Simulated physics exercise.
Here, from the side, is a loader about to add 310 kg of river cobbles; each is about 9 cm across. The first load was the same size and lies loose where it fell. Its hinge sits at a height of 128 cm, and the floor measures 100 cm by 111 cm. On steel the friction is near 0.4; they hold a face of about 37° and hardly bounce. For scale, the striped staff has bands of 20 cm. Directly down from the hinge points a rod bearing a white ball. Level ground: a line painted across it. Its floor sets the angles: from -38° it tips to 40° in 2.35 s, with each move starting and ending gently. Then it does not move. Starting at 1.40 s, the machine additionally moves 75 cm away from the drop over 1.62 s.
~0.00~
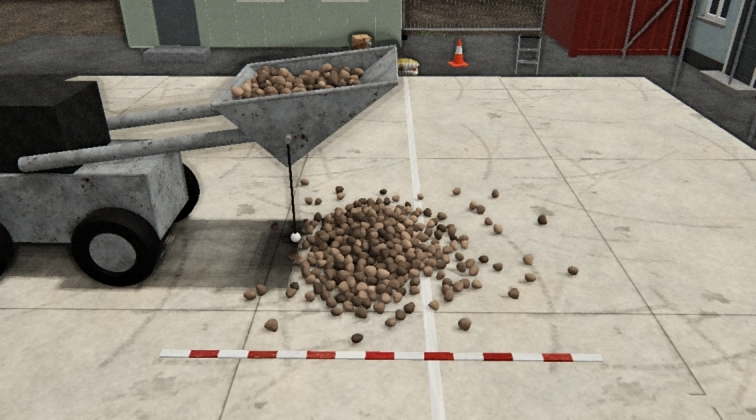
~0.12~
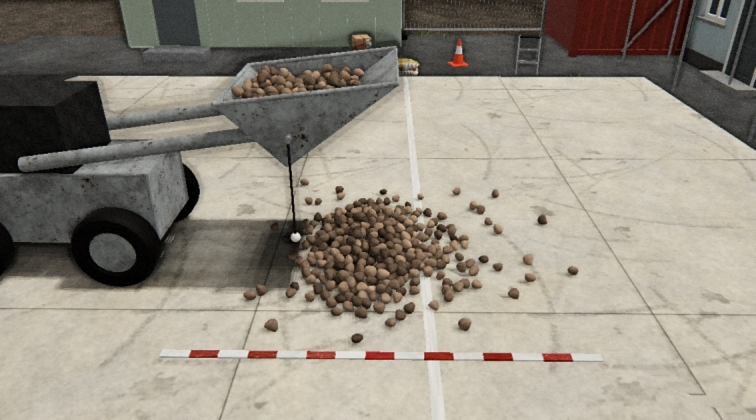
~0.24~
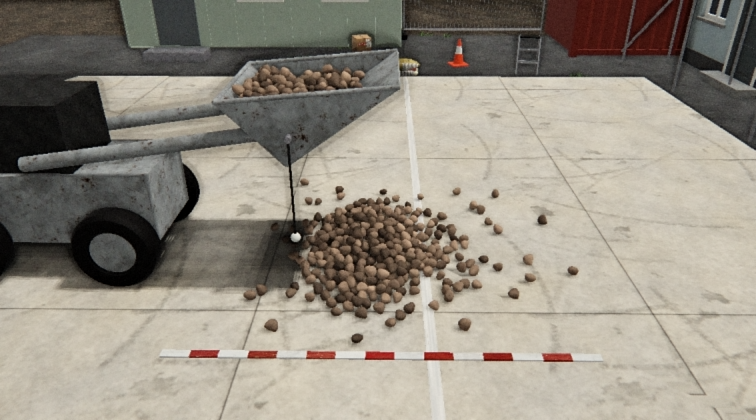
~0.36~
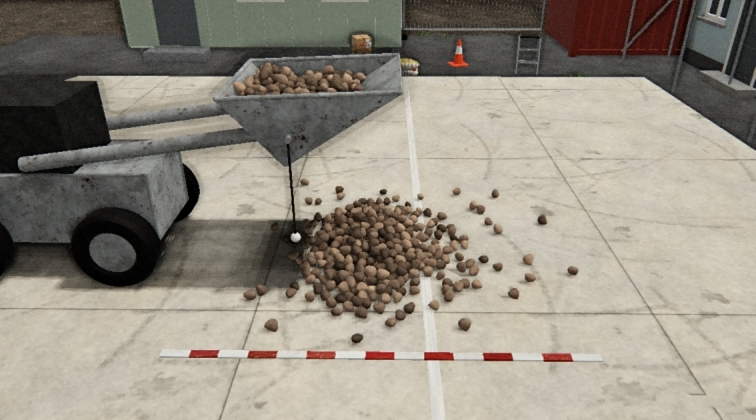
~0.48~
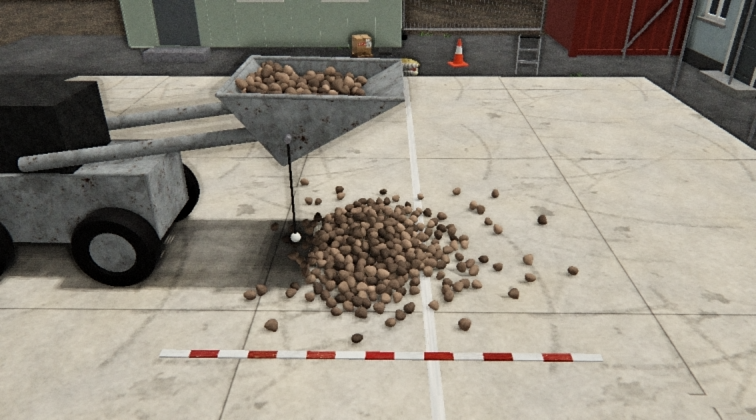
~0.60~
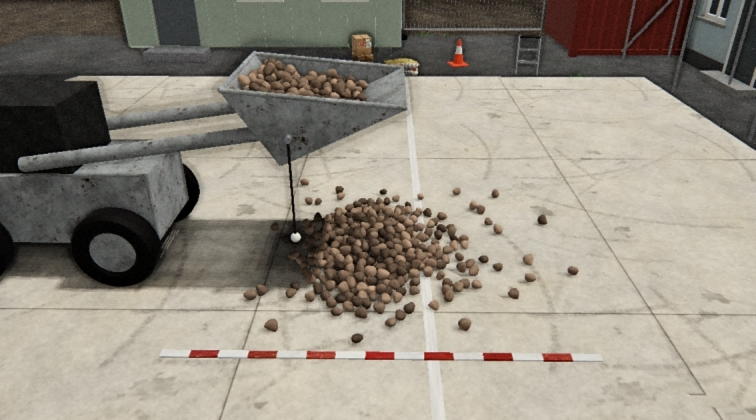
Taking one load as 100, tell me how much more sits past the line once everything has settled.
Some 20 per cent is added.
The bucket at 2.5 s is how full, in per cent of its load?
I'd say about 5 per cent.
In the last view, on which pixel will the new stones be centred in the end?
Roughly at pixel (378, 237).
After 1.8 s the floor is at 28°; in per cent of one load, 99 in the bucket, 86 short of the line, 16 past the line; the foremost stones are at (520, 243).
After 2.5 s the floor is at 40°; in per cent of one load, 5 in the bucket, 165 short of the line, 30 past the line; the foremost stones are at (520, 243).
After 3.5 s the floor is at 40°; in per cent of one load, 0 in the bucket, 165 short of the line, 35 past the line; the foremost stones are at (533, 257).
After 6.1 s the floor is at 40°; in per cent of one load, 0 in the bucket, 165 short of the line, 35 past the line; the foremost stones are at (533, 257). Net gain past the line, 20.
